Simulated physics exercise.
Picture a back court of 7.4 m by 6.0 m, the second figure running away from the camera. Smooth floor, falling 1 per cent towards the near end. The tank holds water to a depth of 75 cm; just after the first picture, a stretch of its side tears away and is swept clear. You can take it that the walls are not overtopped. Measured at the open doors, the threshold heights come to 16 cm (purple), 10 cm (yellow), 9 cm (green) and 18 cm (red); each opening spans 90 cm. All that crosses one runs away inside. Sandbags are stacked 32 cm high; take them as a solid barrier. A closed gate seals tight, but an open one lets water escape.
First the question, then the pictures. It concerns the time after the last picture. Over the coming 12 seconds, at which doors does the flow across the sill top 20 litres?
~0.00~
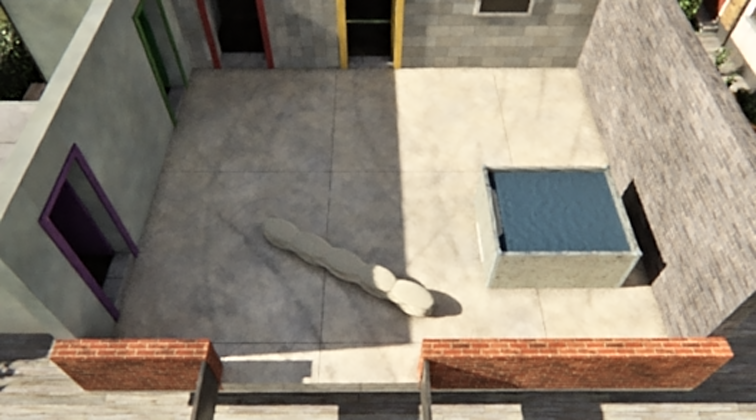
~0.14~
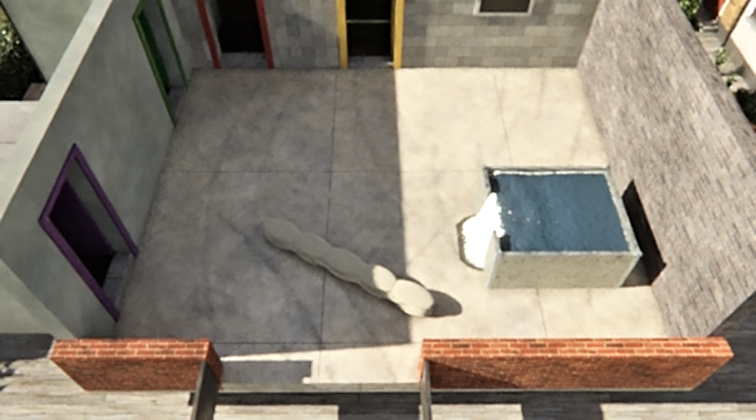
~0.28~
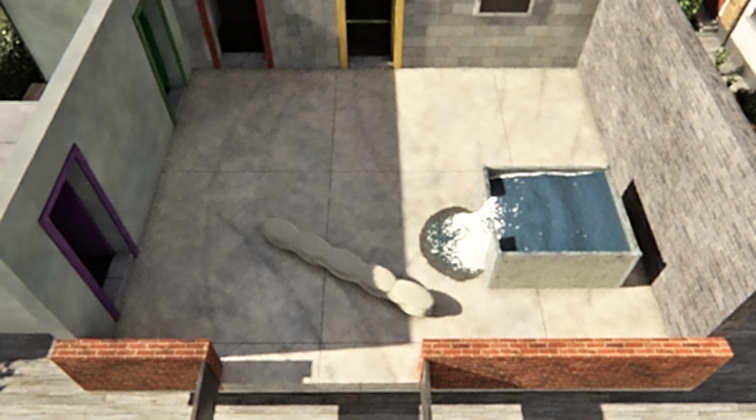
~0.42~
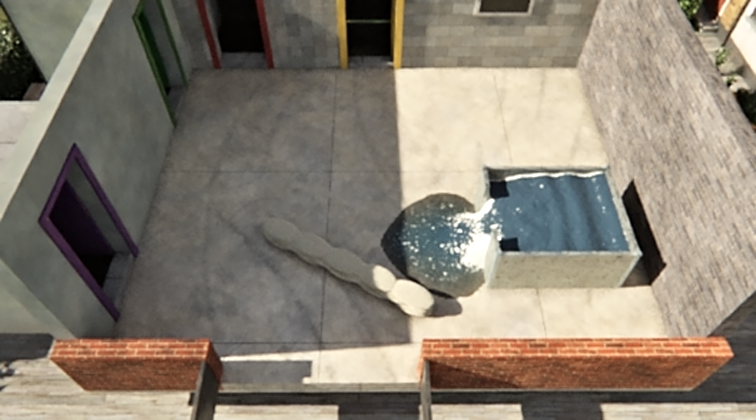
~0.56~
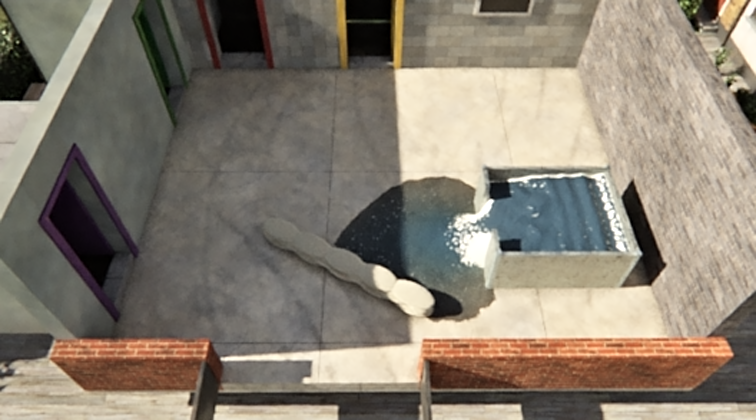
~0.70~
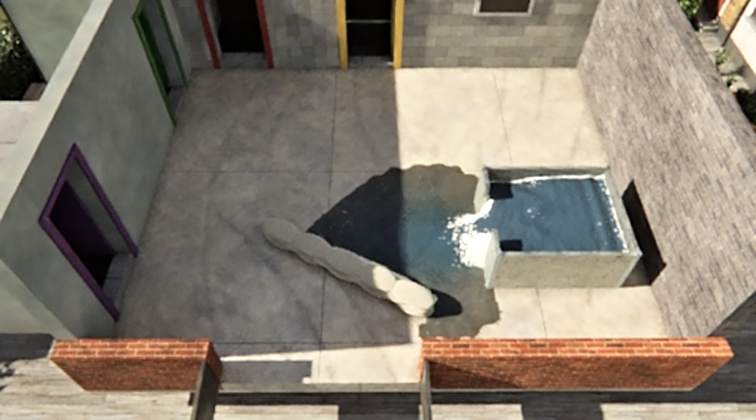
My prediction: Purple door: Short of the set amount, yellow door: Short of the set amount, green door: Beyond the set amount, red door: Short of the set amount.
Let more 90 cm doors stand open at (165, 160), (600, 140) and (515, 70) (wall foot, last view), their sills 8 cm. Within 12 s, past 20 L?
In turn: Beyond it, short of it, short of it.
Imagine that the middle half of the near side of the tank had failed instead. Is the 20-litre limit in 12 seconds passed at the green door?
So, green door: Within bounds.
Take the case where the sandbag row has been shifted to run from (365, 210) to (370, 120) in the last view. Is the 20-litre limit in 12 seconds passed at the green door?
At green, compared with that limit: Limit not reached.
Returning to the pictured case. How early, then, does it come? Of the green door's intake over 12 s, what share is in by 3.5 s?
Roughly 30%.
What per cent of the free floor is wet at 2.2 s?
Close to 35 in a hundred.
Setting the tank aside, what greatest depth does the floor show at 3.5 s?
I'd say near 35 centimetres.
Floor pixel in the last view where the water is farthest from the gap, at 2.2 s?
Point: Roughly (177, 120).
After 1.4 s water covers 20 % of the floor and is deepest (32 cm) near (383, 279); purple door not reached, yellow door not reached, green door not reached, red door not reached.
After 2.2 s water covers 35 % of the floor and is deepest (26 cm) near (383, 279); purple door not reached, yellow door not reached, green door not reached, red door not reached.
After 3.5 s water covers 45 % of the floor and is deepest (35 cm) near (191, 74); purple door 3 cm at the sill, 0 L in, yellow door 1 cm at the sill, 0 L in, green door 15 cm at the sill, 22 L in, red door 17 cm at the sill, 0 L in.
After 7.0 s water covers 75 % of the floor and is deepest (11 cm) near (266, 142); purple door 3 cm at the sill, 0 L in, yellow door 4 cm at the sill, 0 L in, green door 10 cm at the sill, 74 L in, red door 9 cm at the sill, 2 L in.
After 12.0 s water covers 95 % of the floor and is deepest (10 cm) near (108, 352); purple door 6 cm at the sill, 0 L in, yellow door 2 cm at the sill, 0 L in, green door 4 cm at the sill, 75 L in, red door 3 cm at the sill, 2 L in.
